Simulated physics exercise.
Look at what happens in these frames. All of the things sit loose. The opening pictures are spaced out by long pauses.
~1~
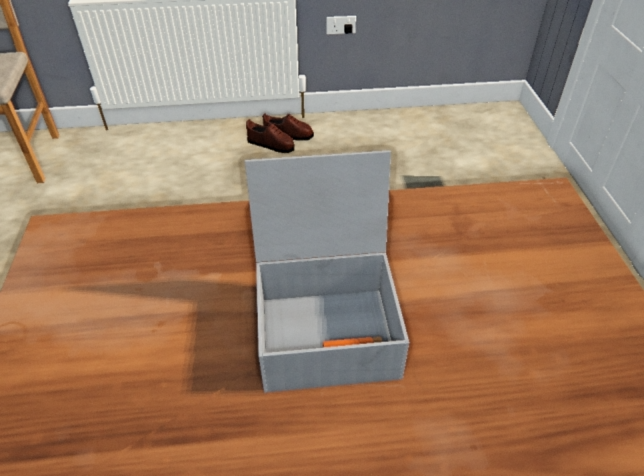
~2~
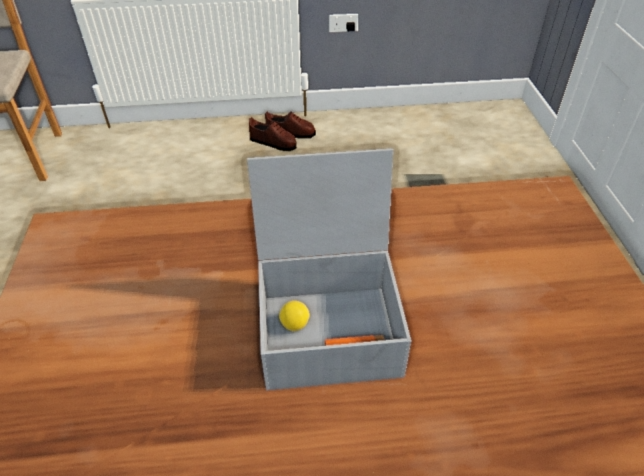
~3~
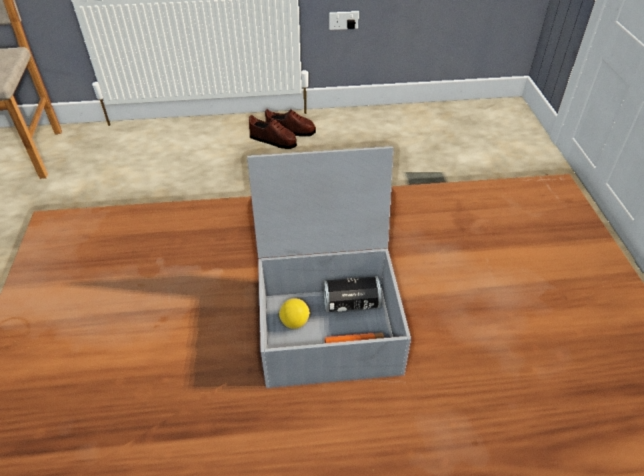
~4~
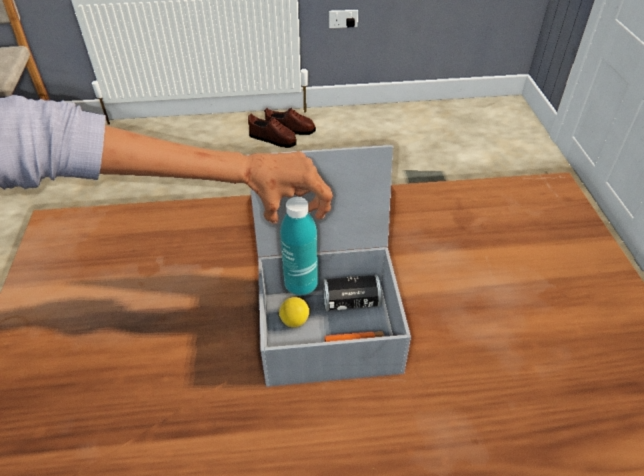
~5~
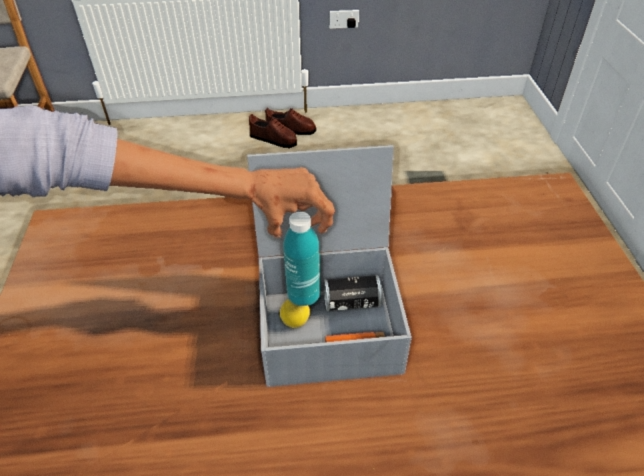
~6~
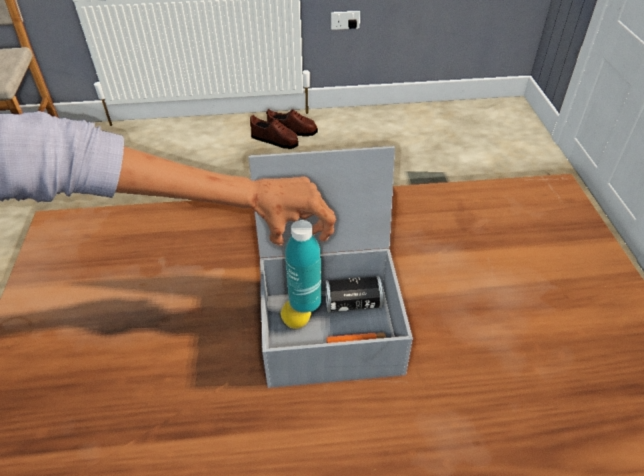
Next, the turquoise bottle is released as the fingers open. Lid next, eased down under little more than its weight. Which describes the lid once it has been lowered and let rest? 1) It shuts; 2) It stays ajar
Option 1: It shuts.
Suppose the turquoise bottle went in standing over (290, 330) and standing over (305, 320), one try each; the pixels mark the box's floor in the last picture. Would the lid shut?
On the first try the lid stays partly open, and on the second it goes all the way down.
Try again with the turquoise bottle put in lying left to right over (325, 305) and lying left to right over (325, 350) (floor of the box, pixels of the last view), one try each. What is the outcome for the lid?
Lid: First try closed, second try closed.
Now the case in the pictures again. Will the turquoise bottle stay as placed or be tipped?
As it turns out, it changes its angle.
Then, 0.60 s on from there, turquoise bottle turned 73° from how it was put near (344, 300); yellow lemon shifted a little.
Then, 1.30 s on from there, lid 78° above the rim; turquoise bottle on its side near (343, 326); yellow lemon shifted a little; orange shaker shifted a little.
Then, 2.00 s on from there, lid 29° above the rim; turquoise bottle on its side near (344, 326); yellow lemon shifted a little; orange shaker shifted a little.
In the end, lid shut; toppled in the box, turquoise bottle; the other 3 unmoved. At the end, from the last picture's camera, turquoise bottle near (344, 326).
